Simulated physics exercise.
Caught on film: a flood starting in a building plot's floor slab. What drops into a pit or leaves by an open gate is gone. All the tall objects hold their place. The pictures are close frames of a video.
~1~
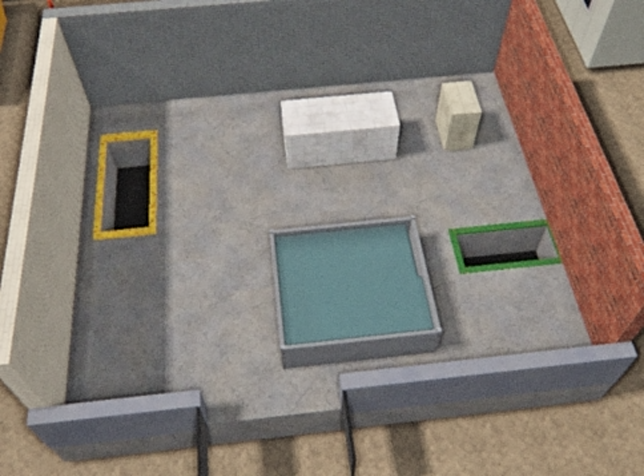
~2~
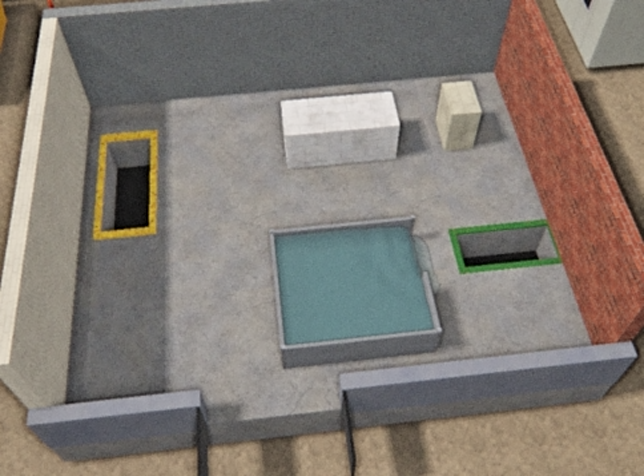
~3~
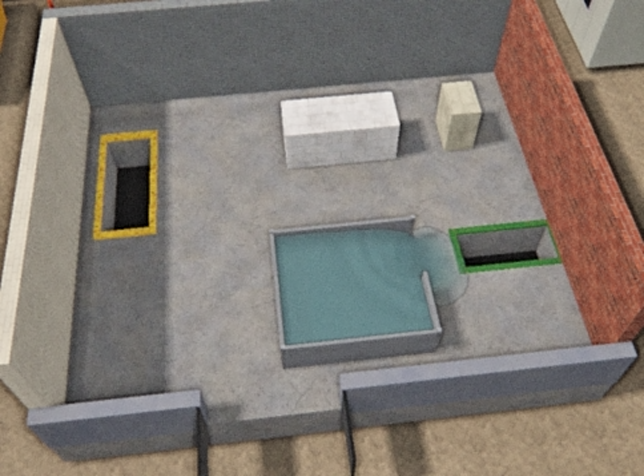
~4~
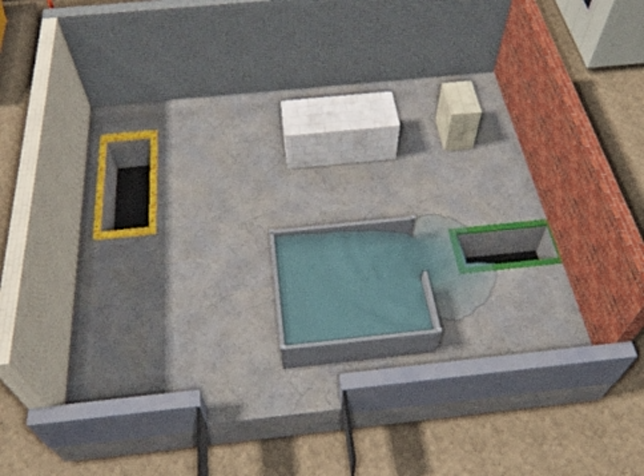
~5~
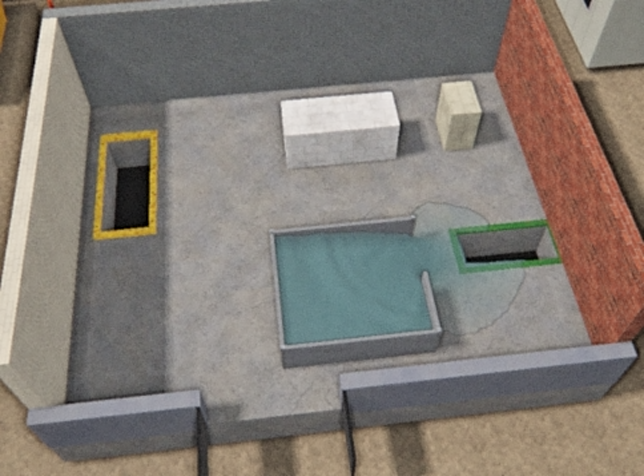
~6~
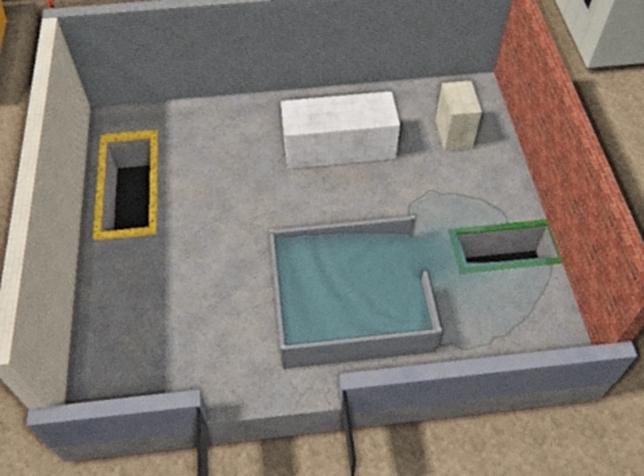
Water lies still in a grey-walled tank near the middle of a concrete building plot, seen from above by a steady camera. A yellow-rimmed pit is at left, white and cream blocks stand behind, and a green-rimmed pit sits by the red brick wall at right. The water pours through a gap in the tank's right side and spreads thinly across the slab around the green-rimmed pit.
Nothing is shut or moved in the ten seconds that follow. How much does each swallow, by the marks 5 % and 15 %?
In the end: The gate takes less than 5 %; the green pit takes more than 15 %; the yellow pit takes less than 5 %.
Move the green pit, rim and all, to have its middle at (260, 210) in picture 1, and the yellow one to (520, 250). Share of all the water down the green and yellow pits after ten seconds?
In per cent: Green 0, yellow 55.
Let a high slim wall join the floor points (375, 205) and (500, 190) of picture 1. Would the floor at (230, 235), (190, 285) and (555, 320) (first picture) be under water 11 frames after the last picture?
One after the other: Free of water, clear, wet.
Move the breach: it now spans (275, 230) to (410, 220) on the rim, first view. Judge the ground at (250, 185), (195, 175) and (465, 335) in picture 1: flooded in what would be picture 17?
In that order: Covered, covered, no water.
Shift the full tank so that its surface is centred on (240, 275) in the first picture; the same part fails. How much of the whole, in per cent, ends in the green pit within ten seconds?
Per cent: Green 35.
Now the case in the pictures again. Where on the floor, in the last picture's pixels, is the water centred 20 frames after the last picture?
Roughly at (397, 278).
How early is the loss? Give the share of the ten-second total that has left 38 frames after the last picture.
Roughly 75 per cent.
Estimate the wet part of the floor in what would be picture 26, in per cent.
Close to 25 %.
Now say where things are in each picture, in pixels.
Still water in the water tank at (351, 281), in the first frame.
Water pours out at (414, 261) and has run to a hidden place, in the second frame.
The front is at (462, 287), out from the gap at (414, 262), in the third frame.
Water pours out at (414, 262) and has run to (491, 274), in the fourth frame.
The front is at (519, 274), out from the gap at (414, 262), in the fifth frame.
The front is at (545, 266), out from the gap at (414, 262), in the sixth frame.
A moment on, water covers 15 % of the floor; the gate 0 %, the green pit 9 %, the yellow pit 0 %.
Next, water covers 20 % of the floor; the gate 0 %, the green pit 17 %, the yellow pit 0 %.
Then, water covers 25 % of the floor; the gate 0 %, the green pit 26 %, the yellow pit 0 %.
Later, water covers 40 % of the floor; the gate 0 %, the green pit 39 %, the yellow pit 0 %.
In the end, water covers 50 % of the floor; the gate 2 %, the green pit 50 %, the yellow pit 0 %.
